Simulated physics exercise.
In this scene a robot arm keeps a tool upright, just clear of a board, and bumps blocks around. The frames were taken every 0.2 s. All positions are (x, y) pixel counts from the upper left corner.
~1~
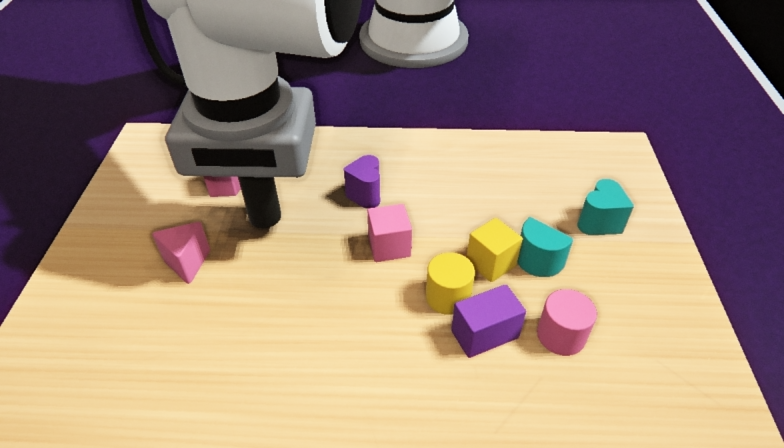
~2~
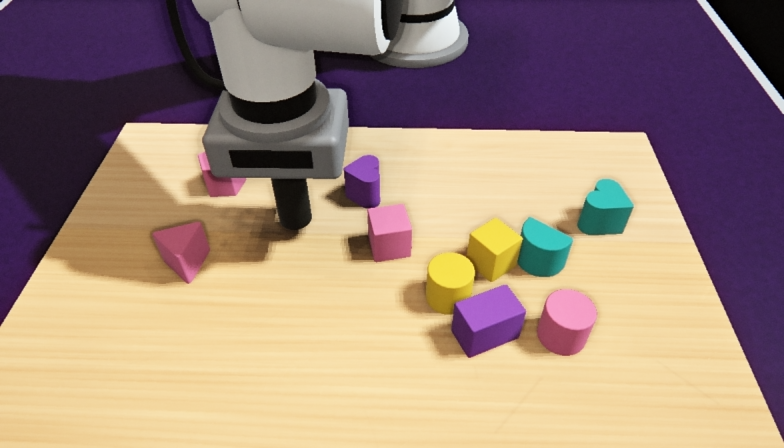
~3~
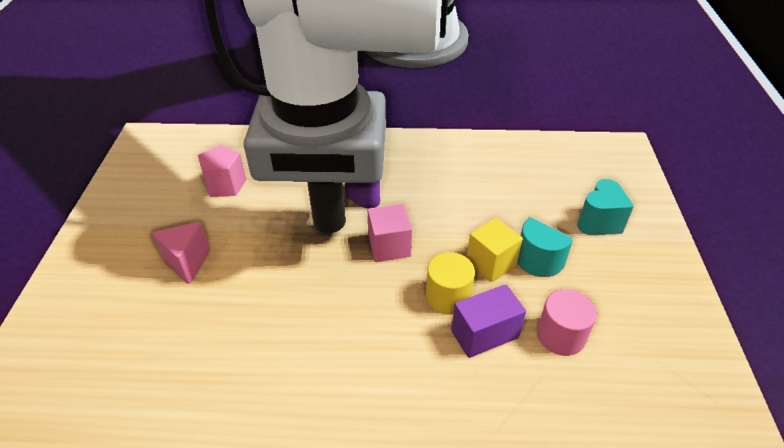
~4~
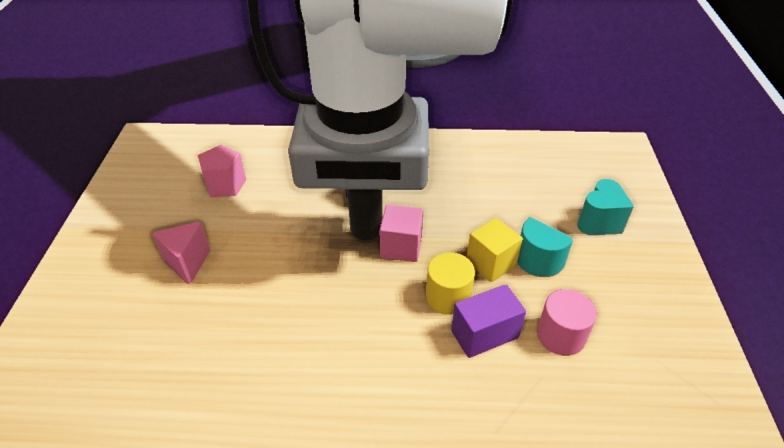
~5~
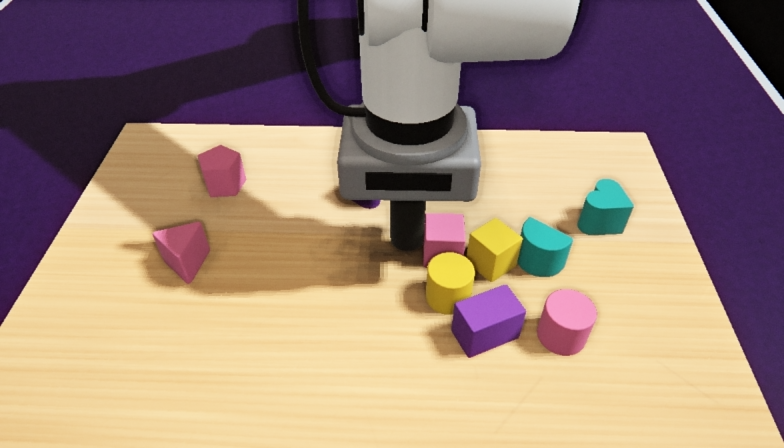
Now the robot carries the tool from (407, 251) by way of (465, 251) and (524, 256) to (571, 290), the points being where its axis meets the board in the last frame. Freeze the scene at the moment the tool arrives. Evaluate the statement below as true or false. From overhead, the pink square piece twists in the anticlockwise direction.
The statement is false.
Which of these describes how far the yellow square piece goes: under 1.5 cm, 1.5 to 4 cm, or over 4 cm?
It will fall in the top band, over 4 cm.
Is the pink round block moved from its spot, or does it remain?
That block moves.
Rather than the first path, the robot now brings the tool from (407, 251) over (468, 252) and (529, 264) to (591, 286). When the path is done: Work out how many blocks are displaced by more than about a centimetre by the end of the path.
Put simply, three or more blocks are moved more than 1 cm.
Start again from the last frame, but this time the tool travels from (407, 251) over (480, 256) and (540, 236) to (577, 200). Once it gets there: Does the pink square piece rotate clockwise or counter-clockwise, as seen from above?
The pink square piece rotates clockwise.
On the path given first. One third of the way, tool at (467, 239); pink square piece at (503, 239), turned 40° clockwise; yellow square piece at (542, 254); turquoise D-shaped block at (564, 233), turned 10° anticlockwise.
Two thirds of the way, tool at (528, 245); pink square piece at (552, 256), turned 55° clockwise; yellow square piece at (587, 280); turquoise D-shaped block at (576, 232), turned 25° anticlockwise; pink round block at (582, 322).
At the end, tool at (575, 279); pink square piece at (602, 294), turned 65° clockwise; yellow square piece at (637, 325), turned 15° clockwise; turquoise D-shaped block at (594, 233), turned 35° anticlockwise; pink round block at (587, 335).
